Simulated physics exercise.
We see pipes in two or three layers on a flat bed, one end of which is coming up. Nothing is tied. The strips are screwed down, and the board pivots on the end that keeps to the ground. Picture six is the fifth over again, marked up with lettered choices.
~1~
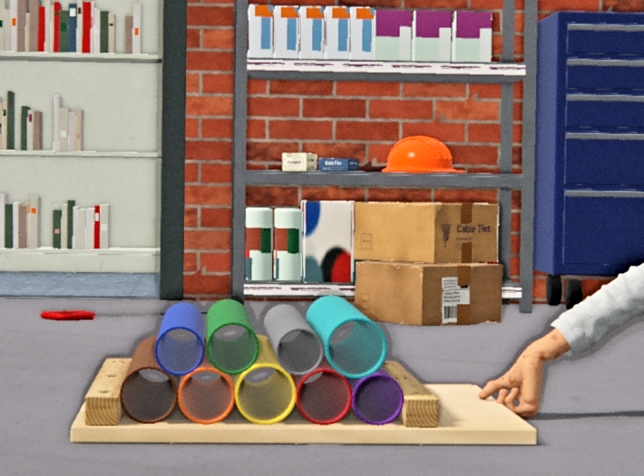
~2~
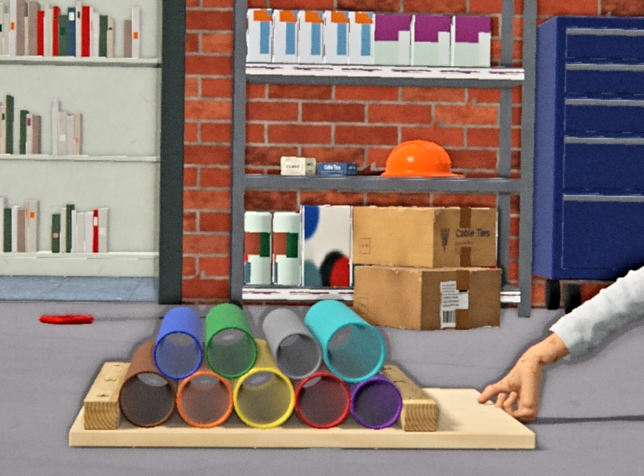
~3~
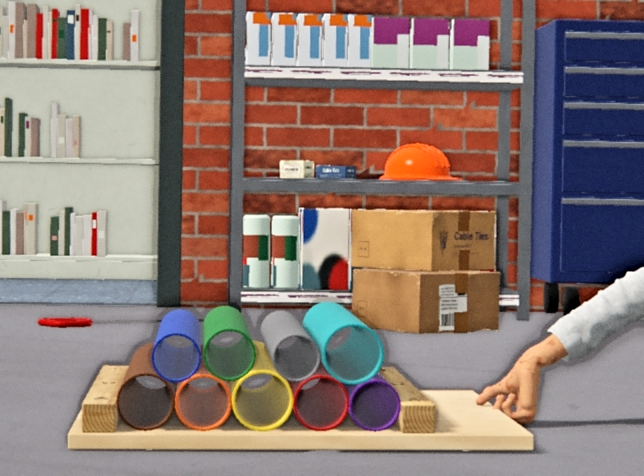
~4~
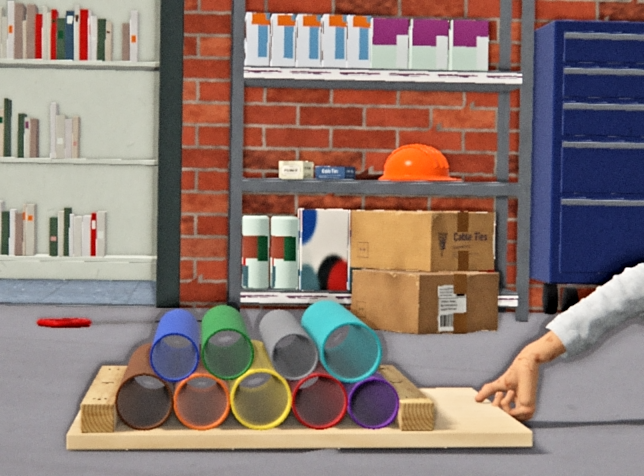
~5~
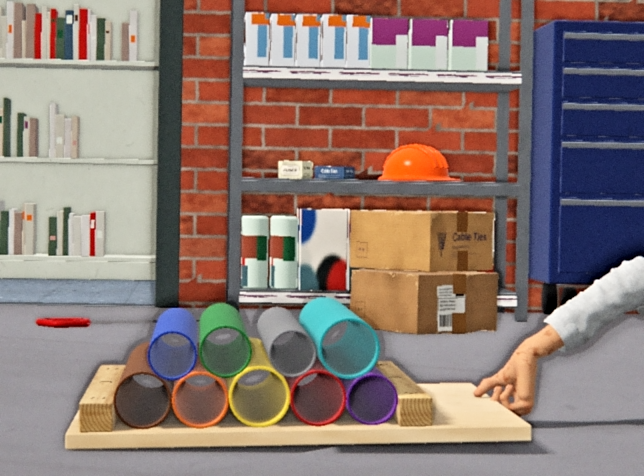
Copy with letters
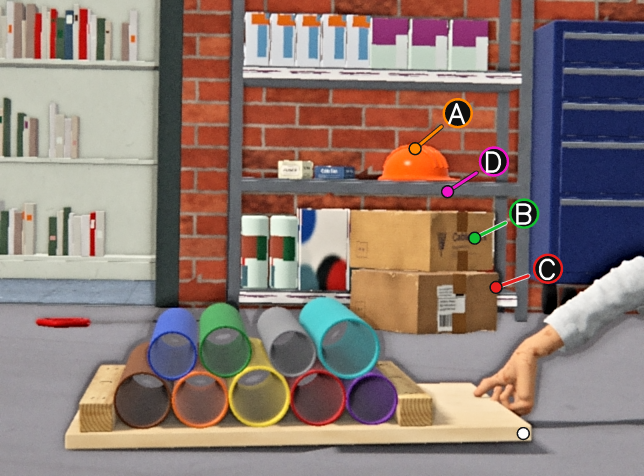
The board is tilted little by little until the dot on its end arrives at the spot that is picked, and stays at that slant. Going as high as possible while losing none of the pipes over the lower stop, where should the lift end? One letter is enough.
Lift it to B and no more.
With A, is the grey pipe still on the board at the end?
No.
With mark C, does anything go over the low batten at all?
At C: No.
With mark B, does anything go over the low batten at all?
At B: No.
On the marked copy, A at (415, 148); B at (475, 238); C at (496, 287); D at (448, 192); the white dot at (523, 433).
Taking B. A third of the way, board at 16°.
Two thirds of the way, board at 27°.
When it is over, board at 27°, none over the low batten.
As for the rest, A four over the low batten (grey, turquoise, green, blue); C none over the low batten; D four over the low batten (grey, turquoise, green, blue).
